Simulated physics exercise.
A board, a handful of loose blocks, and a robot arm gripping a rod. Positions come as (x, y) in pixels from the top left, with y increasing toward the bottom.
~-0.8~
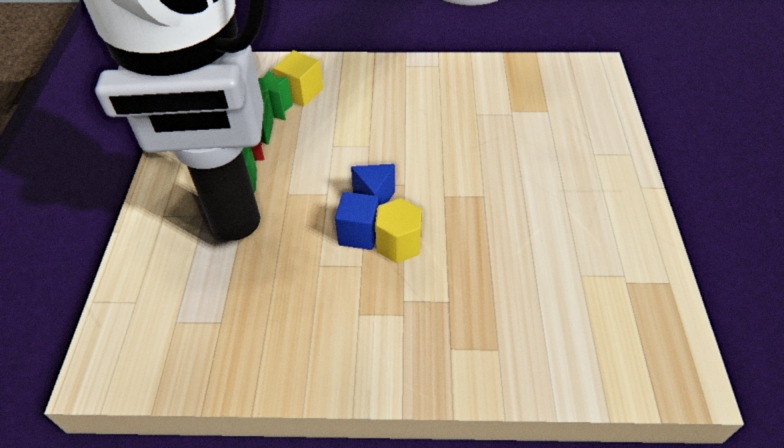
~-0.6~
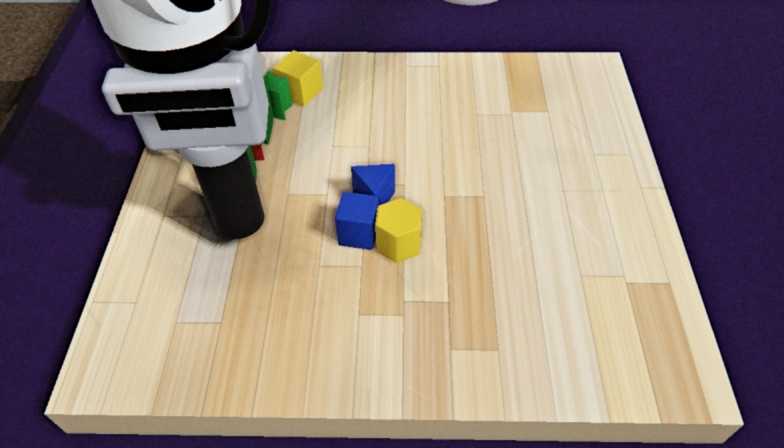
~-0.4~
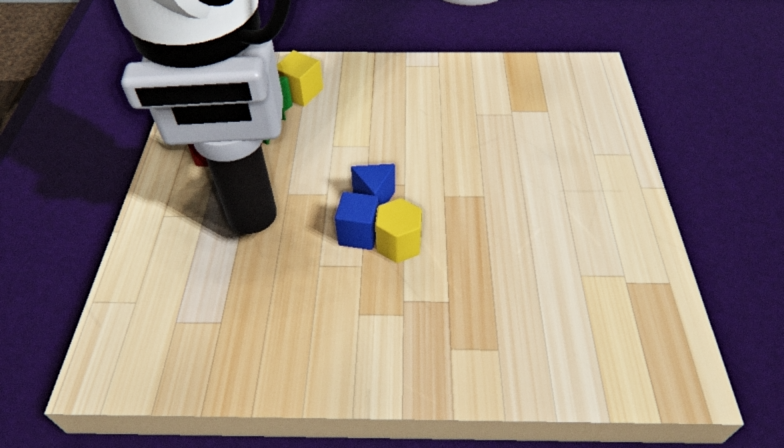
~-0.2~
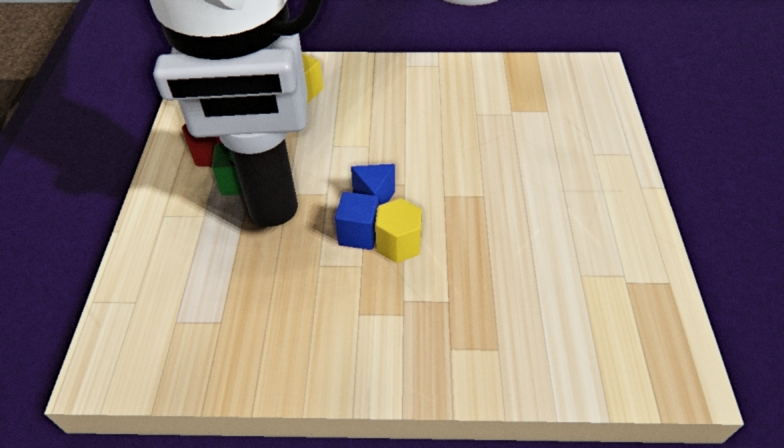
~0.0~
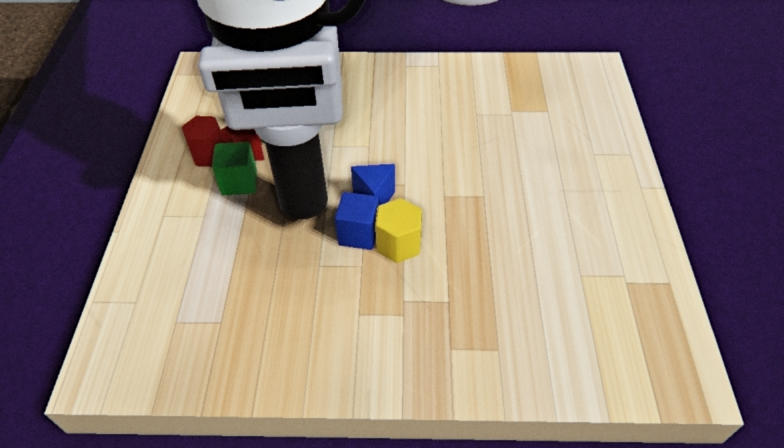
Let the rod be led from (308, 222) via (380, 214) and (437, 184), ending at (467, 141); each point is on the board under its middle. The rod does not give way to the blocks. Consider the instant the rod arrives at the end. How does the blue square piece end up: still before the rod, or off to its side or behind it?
My prediction: No longer in front.
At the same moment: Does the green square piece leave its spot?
No
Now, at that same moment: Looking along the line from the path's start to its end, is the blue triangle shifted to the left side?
The answer is yes.
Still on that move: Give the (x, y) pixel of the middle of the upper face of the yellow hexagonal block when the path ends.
That would be at about pixel (449, 234).
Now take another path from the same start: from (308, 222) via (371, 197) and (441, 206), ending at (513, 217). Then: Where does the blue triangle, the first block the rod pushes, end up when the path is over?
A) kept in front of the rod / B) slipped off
A (kept in front of the rod)
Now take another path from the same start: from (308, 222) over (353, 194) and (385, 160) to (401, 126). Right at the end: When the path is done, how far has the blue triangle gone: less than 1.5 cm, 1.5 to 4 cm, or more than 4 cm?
The block shifts between 1.5 and 4 cm.
The first path, step by step. One third of the way, rod (379, 193); blue square piece (413, 206), turned 35° clockwise; blue triangle (399, 163), turned 30° anticlockwise; yellow hexagonal block (442, 230), turned 40° clockwise.
Two thirds of the way, rod (439, 163); blue square piece (426, 206), turned 50° clockwise; blue triangle (431, 130), turned 75° anticlockwise; yellow hexagonal block (449, 234), turned 55° clockwise.
At the end, rod (470, 120); green square piece in place; blue square piece (426, 206), turned 50° clockwise; blue triangle (434, 111), turned 120° anticlockwise; yellow hexagonal block (449, 234), turned 55° clockwise.
